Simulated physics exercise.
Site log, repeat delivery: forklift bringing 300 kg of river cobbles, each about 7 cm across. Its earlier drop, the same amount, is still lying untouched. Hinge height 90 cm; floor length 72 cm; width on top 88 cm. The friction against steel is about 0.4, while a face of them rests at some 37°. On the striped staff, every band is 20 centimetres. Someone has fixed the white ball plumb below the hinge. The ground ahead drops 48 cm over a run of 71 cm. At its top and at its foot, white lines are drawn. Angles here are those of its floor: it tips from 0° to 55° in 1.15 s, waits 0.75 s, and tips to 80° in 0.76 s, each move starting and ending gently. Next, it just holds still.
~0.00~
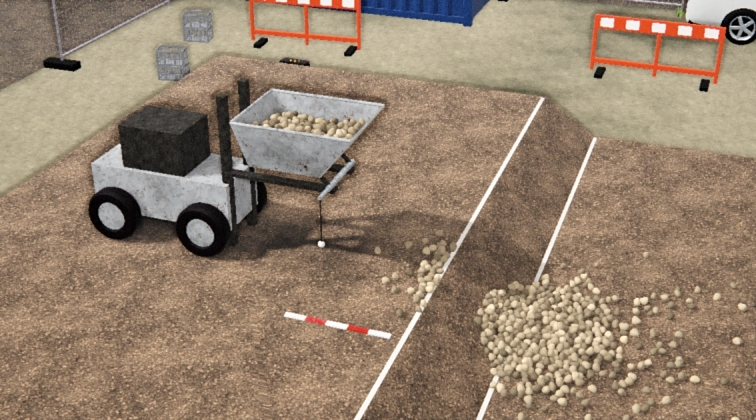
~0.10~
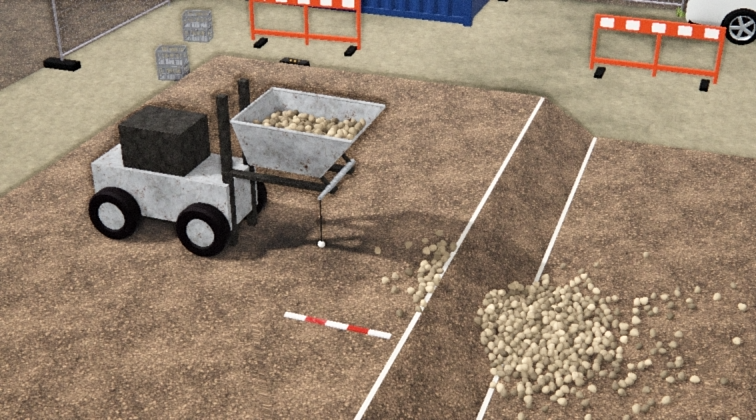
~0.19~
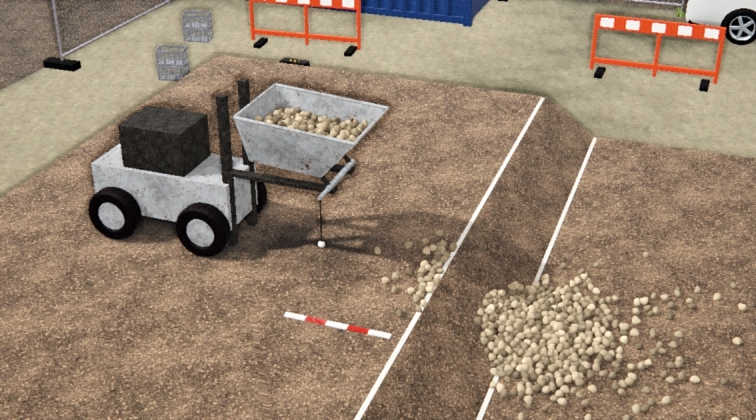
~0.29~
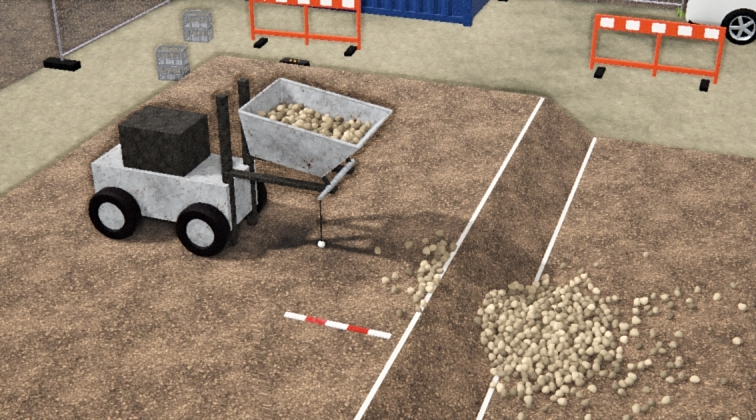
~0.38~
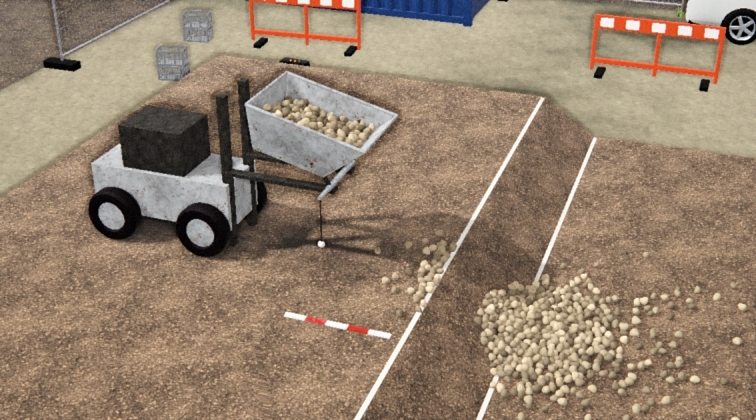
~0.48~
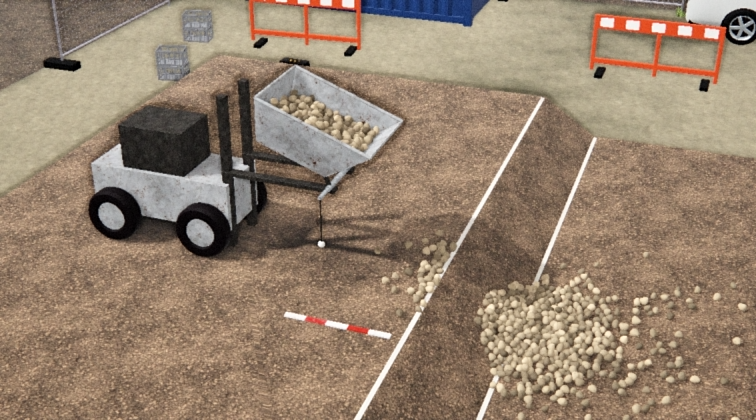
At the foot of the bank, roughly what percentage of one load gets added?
31 %.
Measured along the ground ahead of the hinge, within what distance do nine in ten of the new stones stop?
Around 200 cm ahead of it.
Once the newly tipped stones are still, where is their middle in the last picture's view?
Their centre ends up near (491, 310).
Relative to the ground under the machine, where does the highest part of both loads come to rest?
Roughly 16 cm above that ground.
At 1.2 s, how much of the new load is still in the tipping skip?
I'd say about 100 per cent.
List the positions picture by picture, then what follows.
The first frame shows lip at (350, 141), floor tilted 0°, highest stones at (312, 123). The earlier load is highest near (430, 265), 4 cm above ground level, 22 % on the top or the slope, 78 % at the foot of the bank.
The second frame shows lip at (352, 142), floor tilted 1°, highest stones at (307, 121); the stones move at 0.2 m/s on average.
In the third frame, the tipping skip is at 4°, its lip at (355, 144); the top of the load is at (295, 115); the stones move at 0.4 m/s on average.
In the fourth frame, the tipping skip is at 9°, its lip at (359, 148); the top of the load is at (296, 111); the stones move at 0.5 m/s on average.
In the fifth frame, the tipping skip is at 14°, its lip at (365, 152); the top of the load is at (293, 105); the stones move at 0.6 m/s on average.
In the sixth frame, the tipping skip is at 21°, its lip at (370, 158); the top of the load is at (297, 99); the stones move at 0.6 m/s on average.
After 0.9 s the floor is at 46°; in per cent of one load, 100 in the tipping skip, 22 on the top or the slope, 78 at the foot of the bank; the foremost stones are at (729, 367).
After 1.2 s the floor is at 55°; in per cent of one load, 99 in the tipping skip, 23 on the top or the slope, 78 at the foot of the bank; the foremost stones are at (729, 367).
After 3.1 s the floor is at 80°; in per cent of one load, 19 in the tipping skip, 95 on the top or the slope, 85 at the foot of the bank; the foremost stones are at (729, 367).
After 5.5 s the floor is at 80°; in per cent of one load, 0 in the tipping skip, 90 on the top or the slope, 109 at the foot of the bank; the foremost stones are at (729, 367). Net gain at the foot of the bank, 31.
